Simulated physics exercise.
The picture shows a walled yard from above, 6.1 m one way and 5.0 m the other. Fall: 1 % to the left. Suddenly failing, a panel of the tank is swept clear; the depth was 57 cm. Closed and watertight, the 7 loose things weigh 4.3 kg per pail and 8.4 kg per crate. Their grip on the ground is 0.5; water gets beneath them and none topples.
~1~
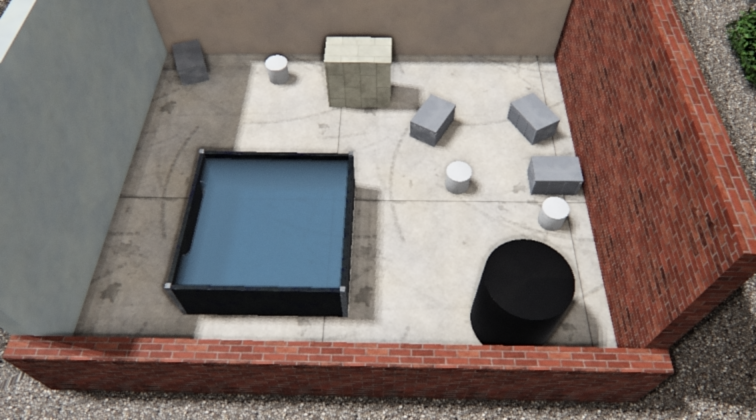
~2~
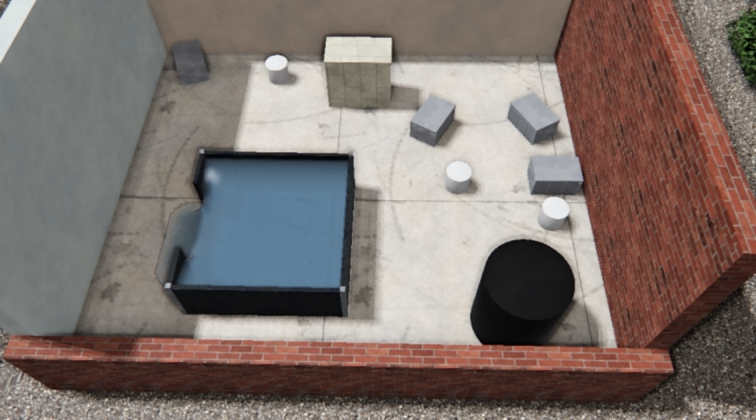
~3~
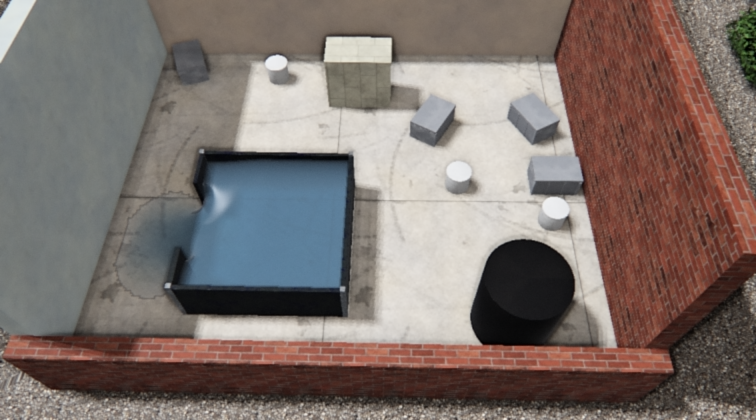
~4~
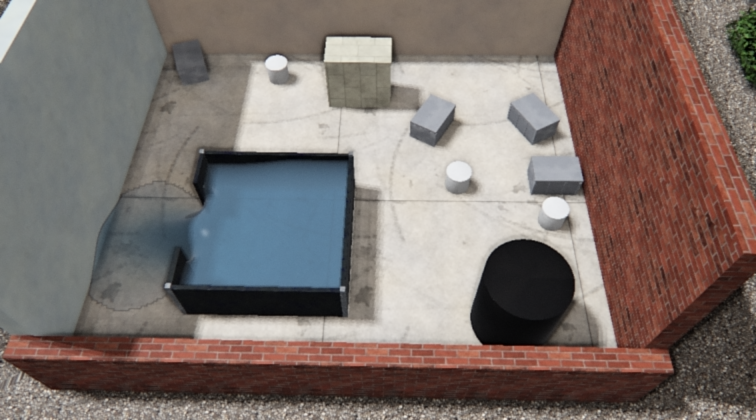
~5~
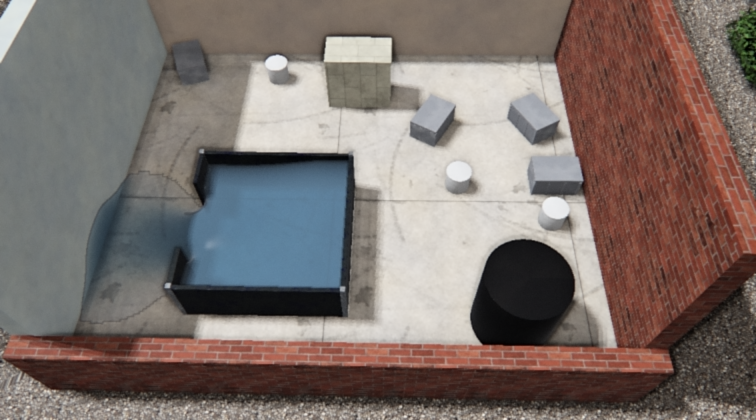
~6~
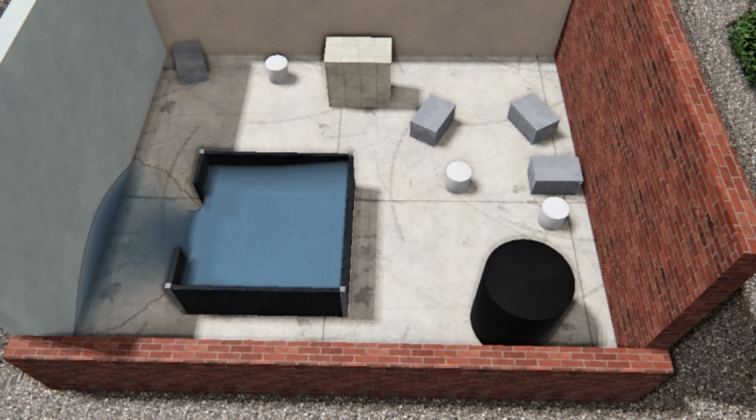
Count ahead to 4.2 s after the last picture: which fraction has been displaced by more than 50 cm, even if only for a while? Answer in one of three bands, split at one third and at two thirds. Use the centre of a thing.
Under a third.
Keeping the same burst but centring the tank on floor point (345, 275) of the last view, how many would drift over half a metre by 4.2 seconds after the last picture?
Count: 2.
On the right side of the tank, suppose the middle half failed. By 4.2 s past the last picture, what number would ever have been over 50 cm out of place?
Then it comes to 4.
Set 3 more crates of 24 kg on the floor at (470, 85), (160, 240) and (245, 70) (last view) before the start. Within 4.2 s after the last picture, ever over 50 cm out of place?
In that order: Less, over, more.
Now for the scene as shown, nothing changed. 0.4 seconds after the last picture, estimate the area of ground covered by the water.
Around 6.0 m2 of it.
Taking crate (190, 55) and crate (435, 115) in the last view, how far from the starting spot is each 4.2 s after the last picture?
Going in order, that's 350 cm for one and 0 cm for the other.
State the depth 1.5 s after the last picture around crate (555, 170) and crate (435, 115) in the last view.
Roughly 0 and 0 cm.
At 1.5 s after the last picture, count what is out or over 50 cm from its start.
I get 0.
Then, 0.4 s after the last picture 0 of 7 are over 50 cm from their spots; 0 afloat.
Then, 1.5 s after the last picture 0 of 7 are over 50 cm from their spots; 1 afloat.
Then, 2.8 s after the last picture 2 of 7 are over 50 cm from their spots; 2 afloat.
Then, 4.2 s after the last picture 2 of 7 are over 50 cm from their spots, and 2 have been at some point; 2 afloat.
